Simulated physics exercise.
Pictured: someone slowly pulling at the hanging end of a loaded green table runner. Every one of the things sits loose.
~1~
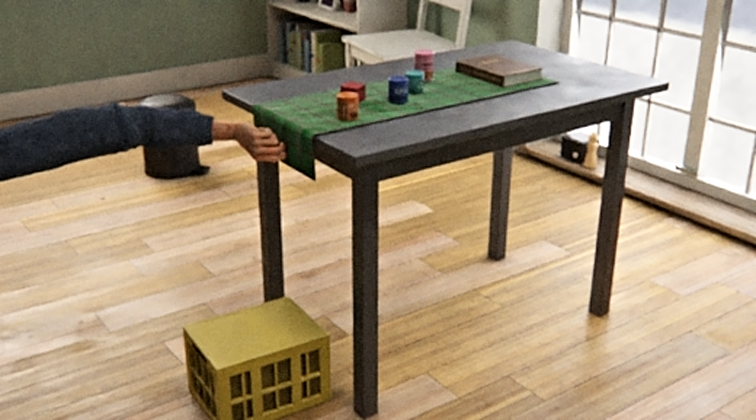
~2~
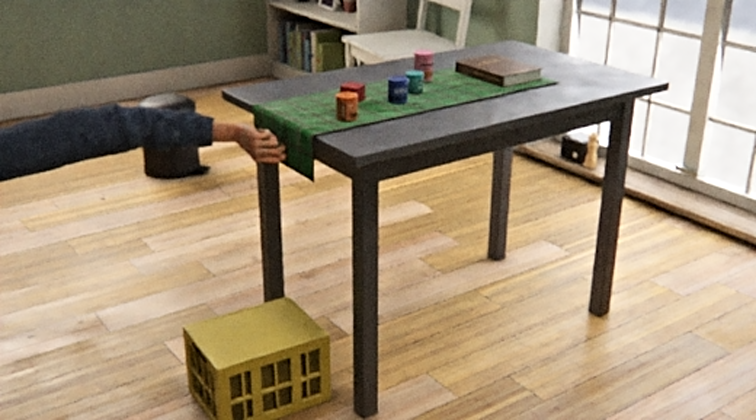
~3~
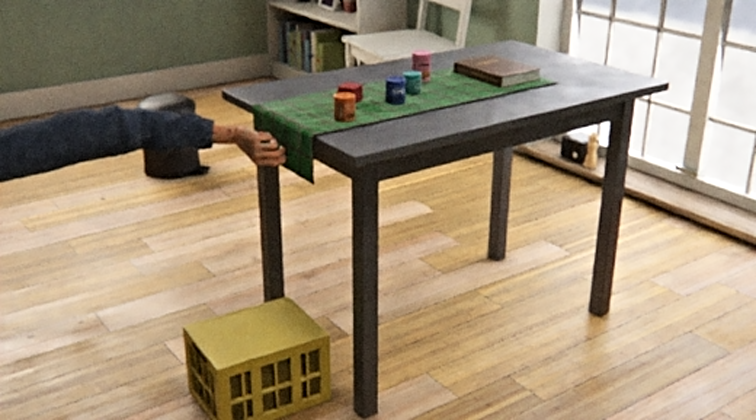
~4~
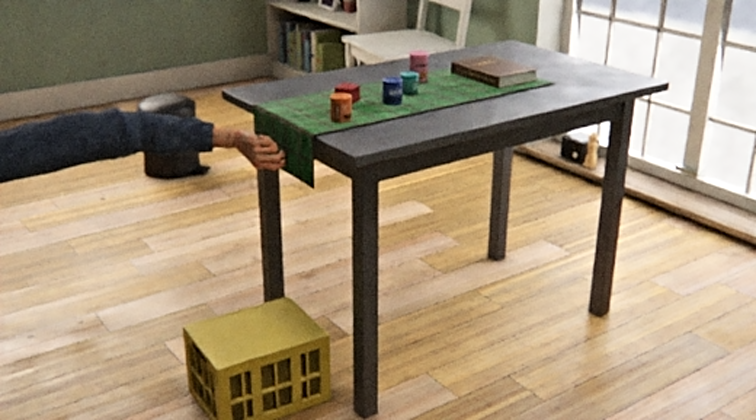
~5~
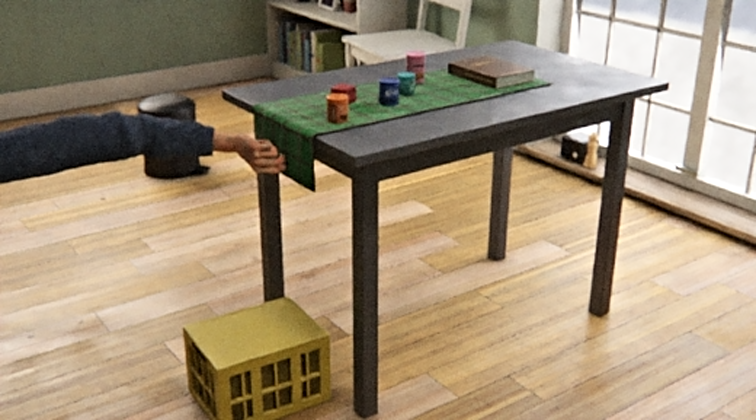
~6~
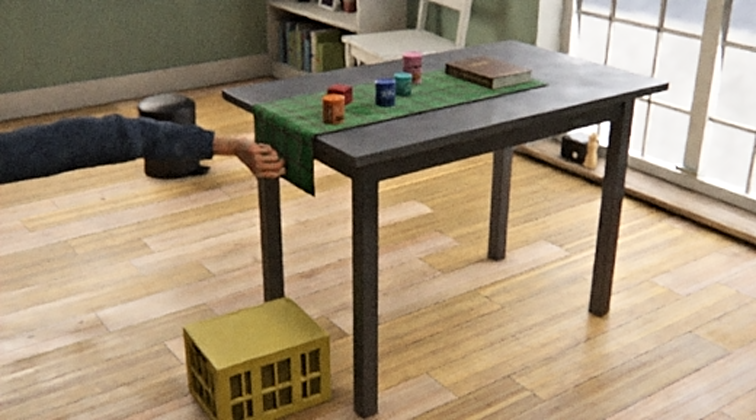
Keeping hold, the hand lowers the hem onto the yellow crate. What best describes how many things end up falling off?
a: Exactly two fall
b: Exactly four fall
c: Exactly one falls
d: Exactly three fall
b, exactly four fall.
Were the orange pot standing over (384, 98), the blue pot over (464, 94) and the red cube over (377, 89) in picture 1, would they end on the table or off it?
The orange pot is carried off; the blue pot remains up; the red cube tumbles off.
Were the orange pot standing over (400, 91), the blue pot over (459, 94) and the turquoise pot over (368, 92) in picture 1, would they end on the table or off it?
The orange pot is off the top, the blue pot is still on top, the turquoise pot is off the top.
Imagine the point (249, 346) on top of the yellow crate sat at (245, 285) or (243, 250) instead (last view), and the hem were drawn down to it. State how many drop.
Respectively 2 and 1.
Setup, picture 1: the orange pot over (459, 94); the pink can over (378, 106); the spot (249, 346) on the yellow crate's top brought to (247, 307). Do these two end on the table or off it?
The orange pot stays aboard, and the pink can does not stay aboard.
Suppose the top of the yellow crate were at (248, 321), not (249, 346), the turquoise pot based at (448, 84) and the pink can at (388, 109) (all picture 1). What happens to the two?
Observed: Turquoise pot remains seated; pink can departs.
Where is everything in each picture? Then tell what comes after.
The first frame shows hem (316, 181); orange pot (348, 95); red cube (353, 85); blue pot (398, 79); turquoise pot (415, 73); pink can (424, 52); top of the crate (249, 346).
The second frame shows hem (314, 182); orange pot (347, 95).
The third frame shows hem (314, 185); red cube (350, 85).
The fourth frame shows hem (314, 189); blue pot (393, 80); top of the crate (249, 346).
The fifth frame shows hem (315, 193); turquoise pot (406, 74).
The sixth frame shows hem (315, 197); orange pot (333, 97); red cube (340, 87); blue pot (386, 81); turquoise pot (403, 75); pink can (413, 54).
Soon after, hem near (284, 259); orange pot and red cube gone.
Then, hem on the crate; orange pot, red cube, blue pot and turquoise pot gone.
At rest, hem on the crate; orange pot, red cube, blue pot and turquoise pot gone. Over the edge go four.
